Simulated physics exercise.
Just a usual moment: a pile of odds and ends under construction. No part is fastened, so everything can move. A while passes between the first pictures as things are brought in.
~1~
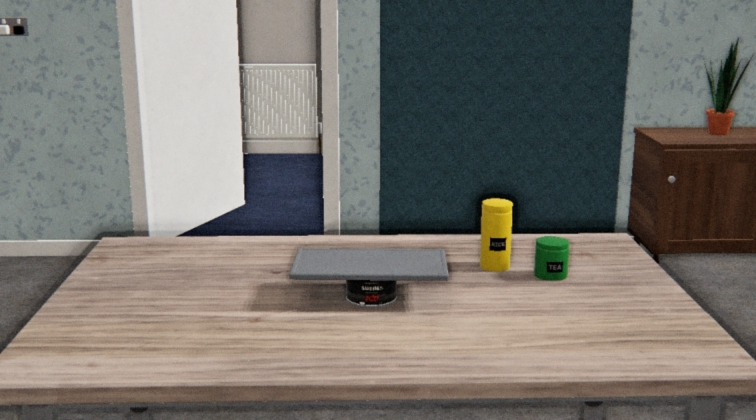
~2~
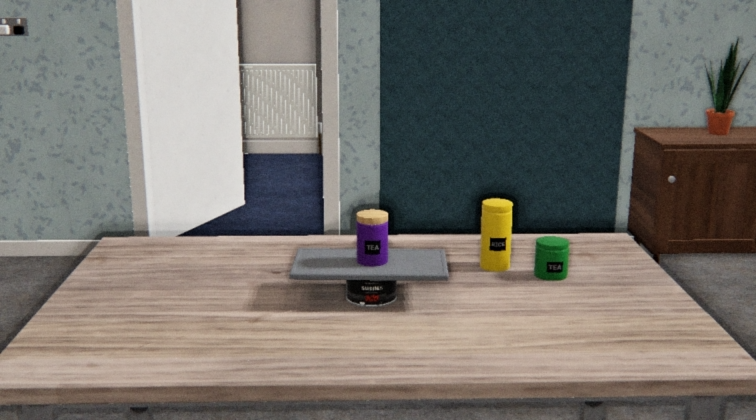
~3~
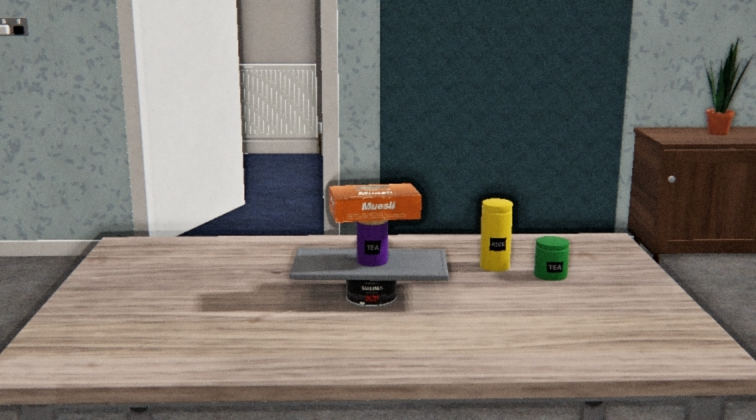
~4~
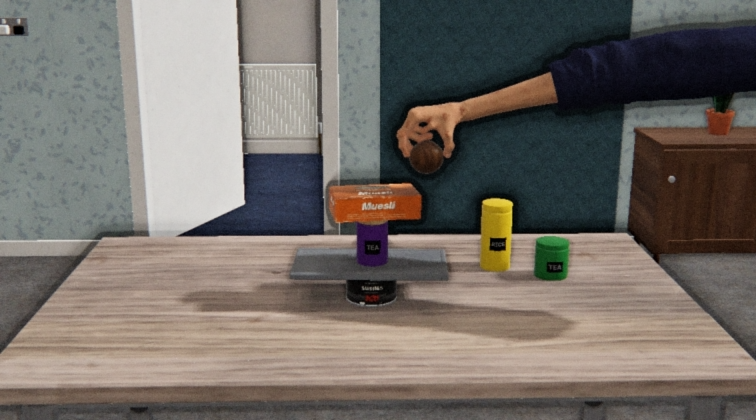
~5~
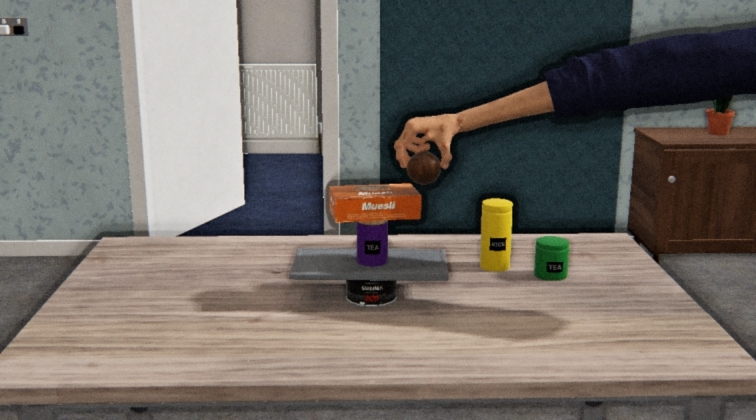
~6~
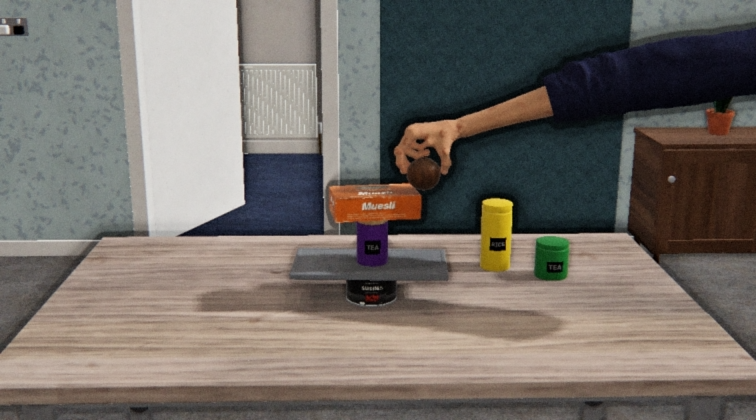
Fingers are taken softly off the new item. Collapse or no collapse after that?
Collapse.
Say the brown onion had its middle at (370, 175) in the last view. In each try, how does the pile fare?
Outcome: The pile is still standing.
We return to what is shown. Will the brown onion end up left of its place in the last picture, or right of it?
Its movement is toward the right.
Then, 0.50 s after the last picture, orange packet and brown onion now fallen; purple jar tipped 9° from how it was; grey tray tipped 8° from how it was.
Then, 0.70 s after the last picture, things are still on the move.
At rest, fallen, orange packet and brown onion; the other 5 in place. Seen from the same camera at the end, brown onion near (481, 285). The pile comes apart.
